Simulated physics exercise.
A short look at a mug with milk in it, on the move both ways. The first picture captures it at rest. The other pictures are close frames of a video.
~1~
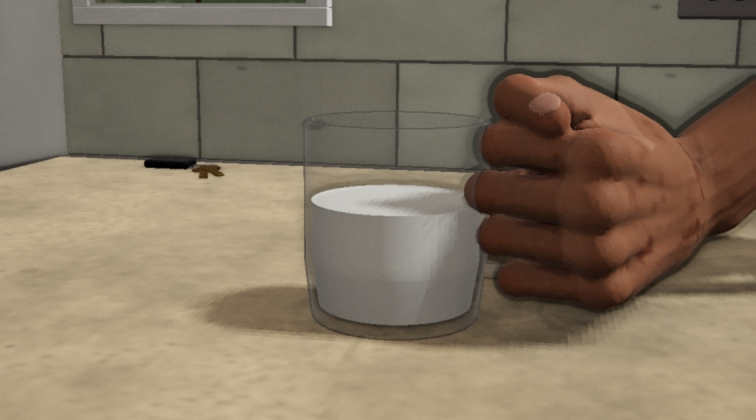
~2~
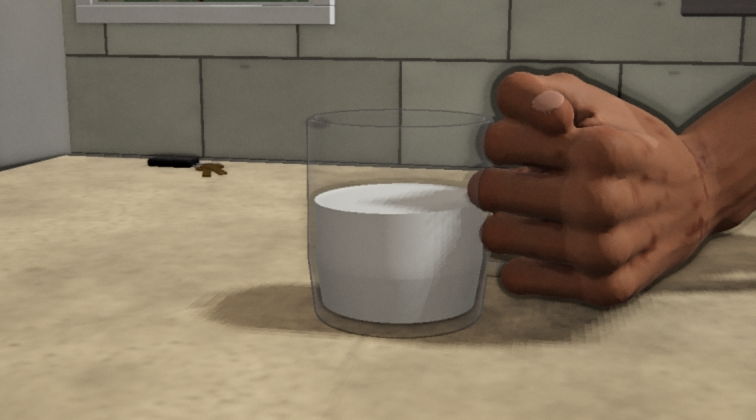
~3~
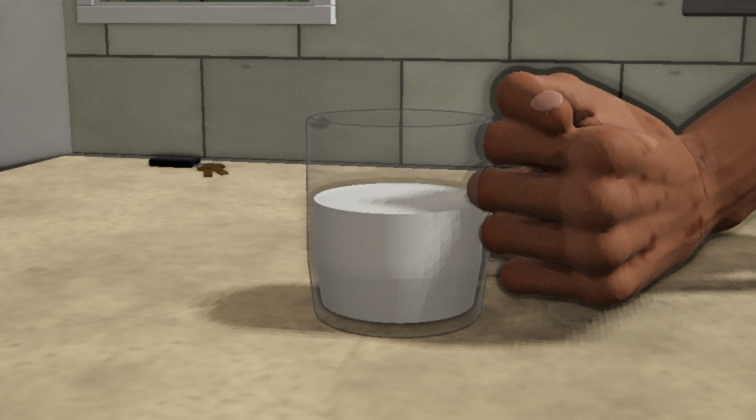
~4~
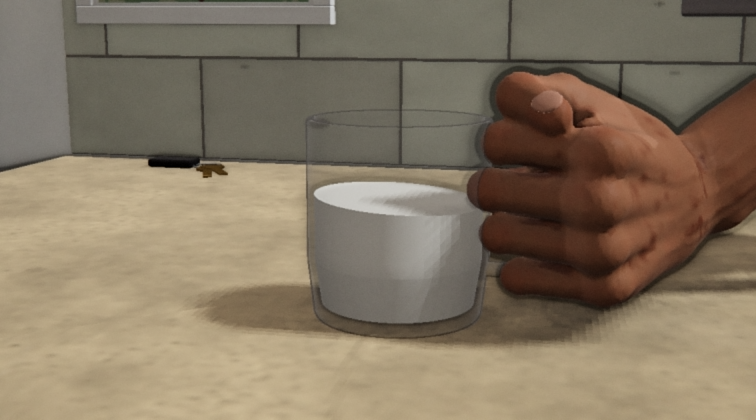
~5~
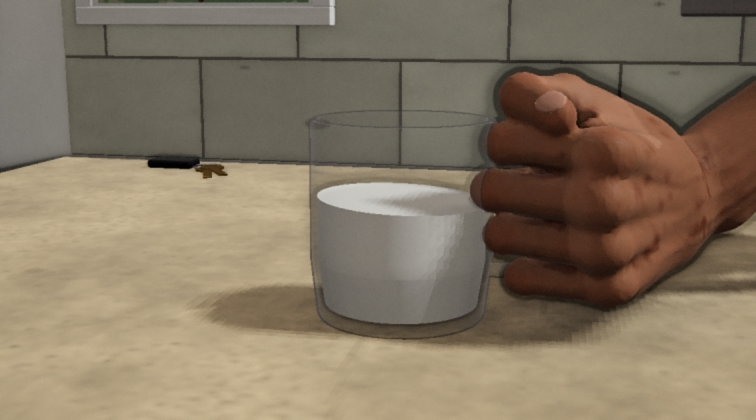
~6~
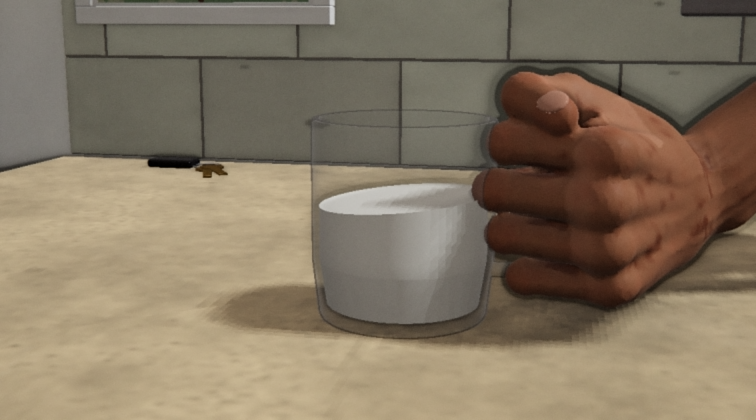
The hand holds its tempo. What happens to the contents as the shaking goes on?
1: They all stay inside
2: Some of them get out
1, they all stay inside.
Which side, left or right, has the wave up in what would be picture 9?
To the left edge.
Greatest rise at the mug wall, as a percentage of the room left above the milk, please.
About 40 per cent.
A moment on, the highest wave so far stays far below the rim.
Further on, the highest wave so far climbs under half way to the rim.
When it is over, the highest wave so far climbs under half way to the rim; nothing has left it.
